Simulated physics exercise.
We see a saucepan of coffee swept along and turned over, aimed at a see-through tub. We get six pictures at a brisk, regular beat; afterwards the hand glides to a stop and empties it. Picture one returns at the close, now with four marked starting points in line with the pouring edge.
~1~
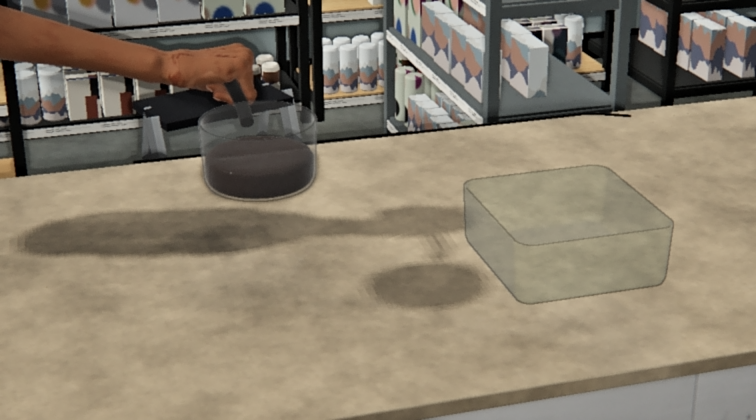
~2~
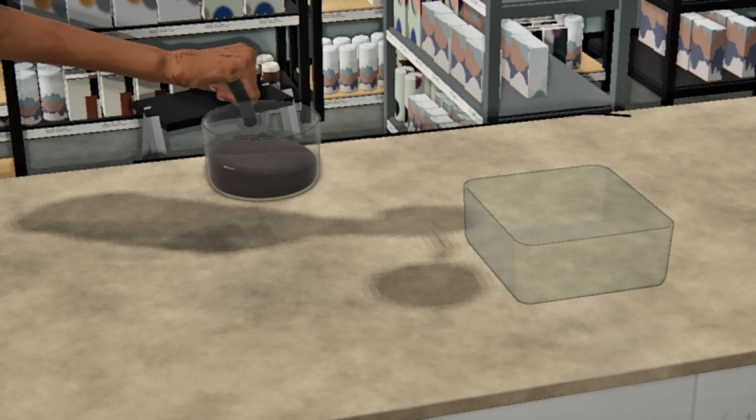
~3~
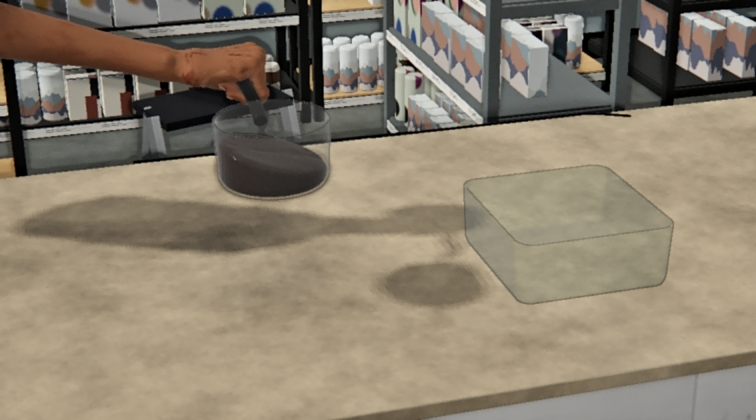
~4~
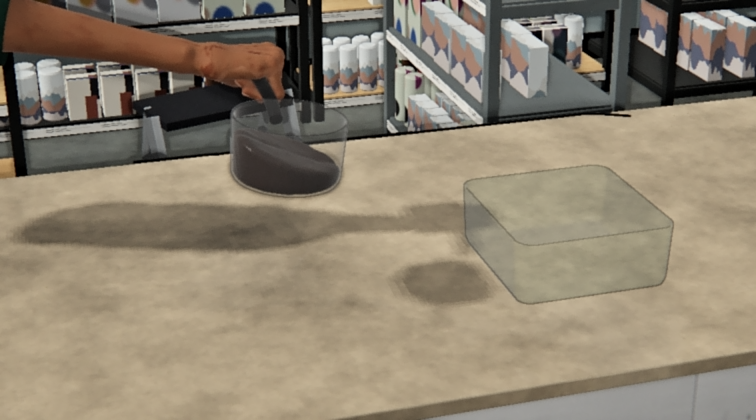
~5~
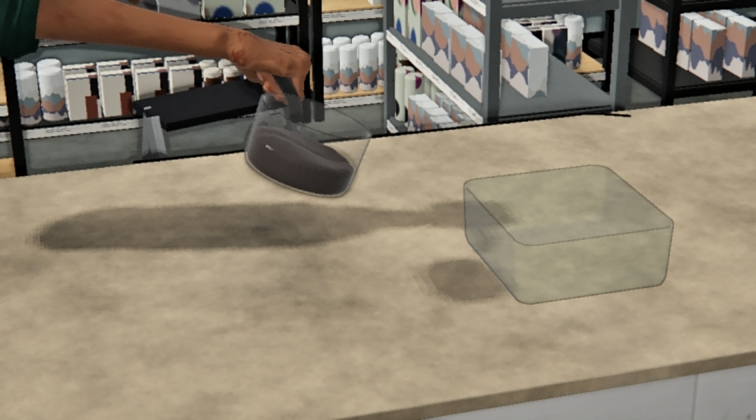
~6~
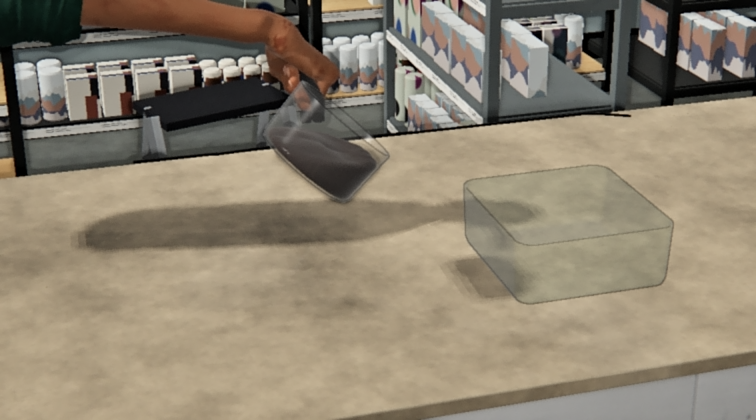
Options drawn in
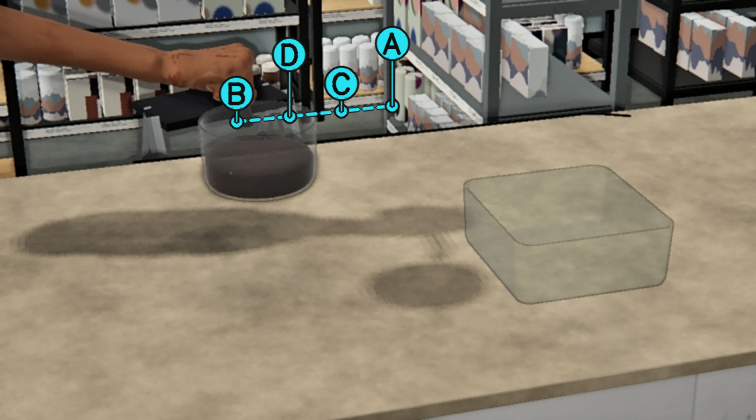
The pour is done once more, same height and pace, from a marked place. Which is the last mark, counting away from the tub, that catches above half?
Place A.
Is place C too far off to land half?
Yes, that goes wrong.
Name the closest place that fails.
The answer is C.
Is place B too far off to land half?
Yes, that goes wrong.
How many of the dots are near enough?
One of the four.
On the marked copy, A at (392, 105); B at (236, 121); C at (341, 111); D at (289, 116).
Choosing A, about 61 % lands in the tub, 17 % falls short and 22 % goes beside or beyond.
Choosing B, about 0 % lands in the tub, 100 % falls short.
Choosing C, about 23 % lands in the tub, 72 % falls short and 5 % goes beside or beyond.
Choosing D, about 0 % lands in the tub, 99 % falls short.
